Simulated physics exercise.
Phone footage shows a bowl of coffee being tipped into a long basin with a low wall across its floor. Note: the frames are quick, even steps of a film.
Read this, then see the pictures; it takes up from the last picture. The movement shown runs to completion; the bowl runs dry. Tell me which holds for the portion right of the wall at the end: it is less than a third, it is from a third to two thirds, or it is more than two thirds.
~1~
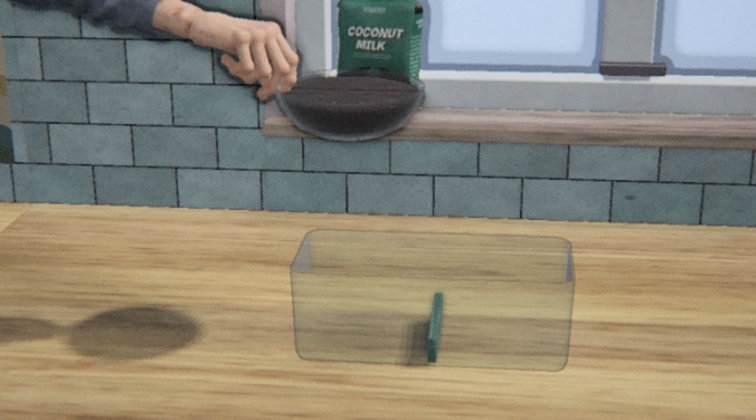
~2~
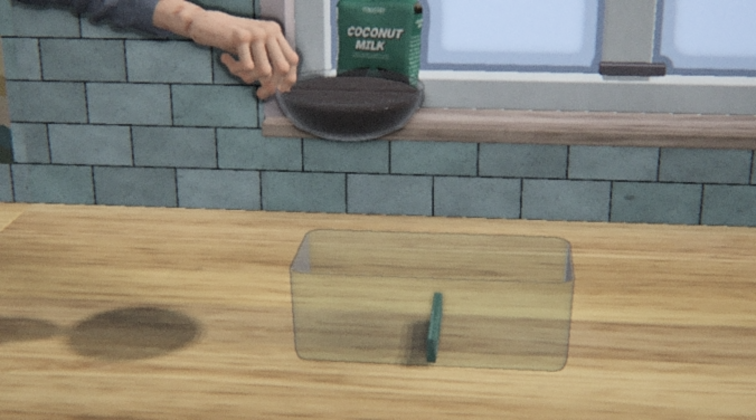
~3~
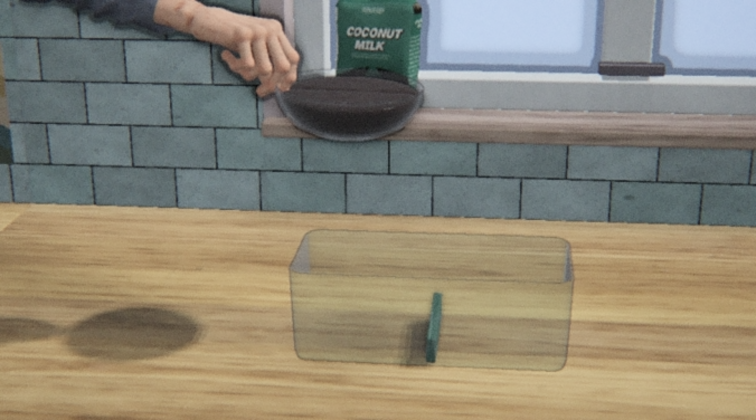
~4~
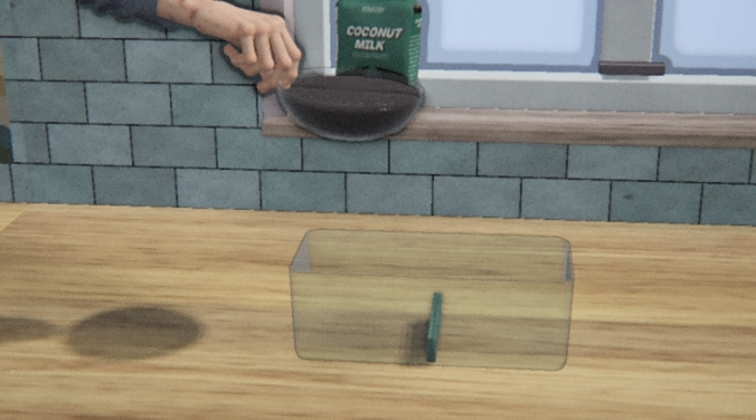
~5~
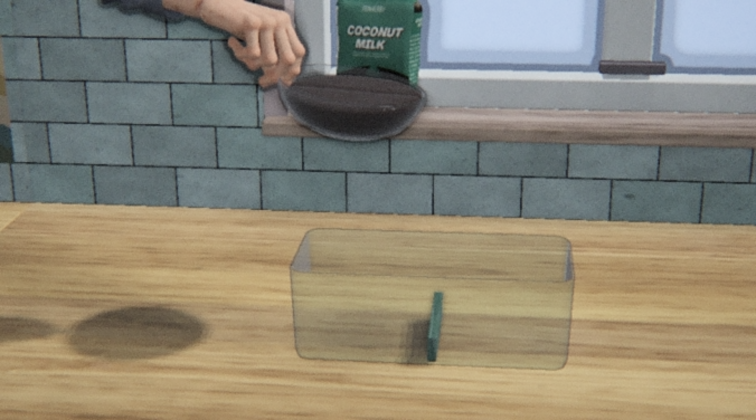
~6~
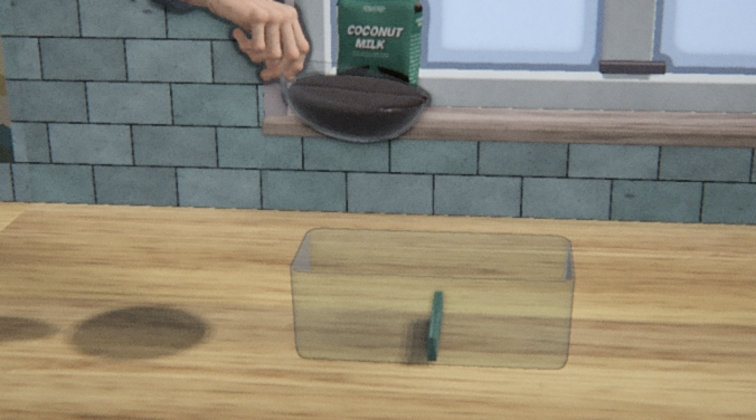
The share right of the wall is the top band, beyond two thirds.
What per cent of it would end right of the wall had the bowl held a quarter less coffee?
It comes to around 75 percent.
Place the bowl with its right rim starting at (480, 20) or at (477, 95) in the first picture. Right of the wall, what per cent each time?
Near 55 in a hundred first, near 70 in a hundred second.
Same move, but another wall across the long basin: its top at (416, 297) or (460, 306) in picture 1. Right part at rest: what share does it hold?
90 per cent first, then 70 per cent.
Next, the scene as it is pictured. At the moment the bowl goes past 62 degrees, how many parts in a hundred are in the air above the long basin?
Estimated at 50 per cent or so.
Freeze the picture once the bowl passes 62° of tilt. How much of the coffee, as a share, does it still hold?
Around 25 in a hundred.
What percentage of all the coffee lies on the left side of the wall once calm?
Close to 20 percent.
A moment on, the bowl is tipped part way and 25 per cent is still to pour, 1 is left of the wall and 24 right of it.
Next, the bowl is tipped on its side and 1 per cent is still to pour, 15 is left of the wall and 77 right of it.
Then the bowl is tipped on its side and 0 per cent is still to pour, 21 is left of the wall and 77 right of it.
Later the bowl is tipped on its side and 0 per cent is still to pour, 22 is left of the wall and 76 right of it.
At rest 22 per cent lies left of the wall, 76 right of it and 2 outside.
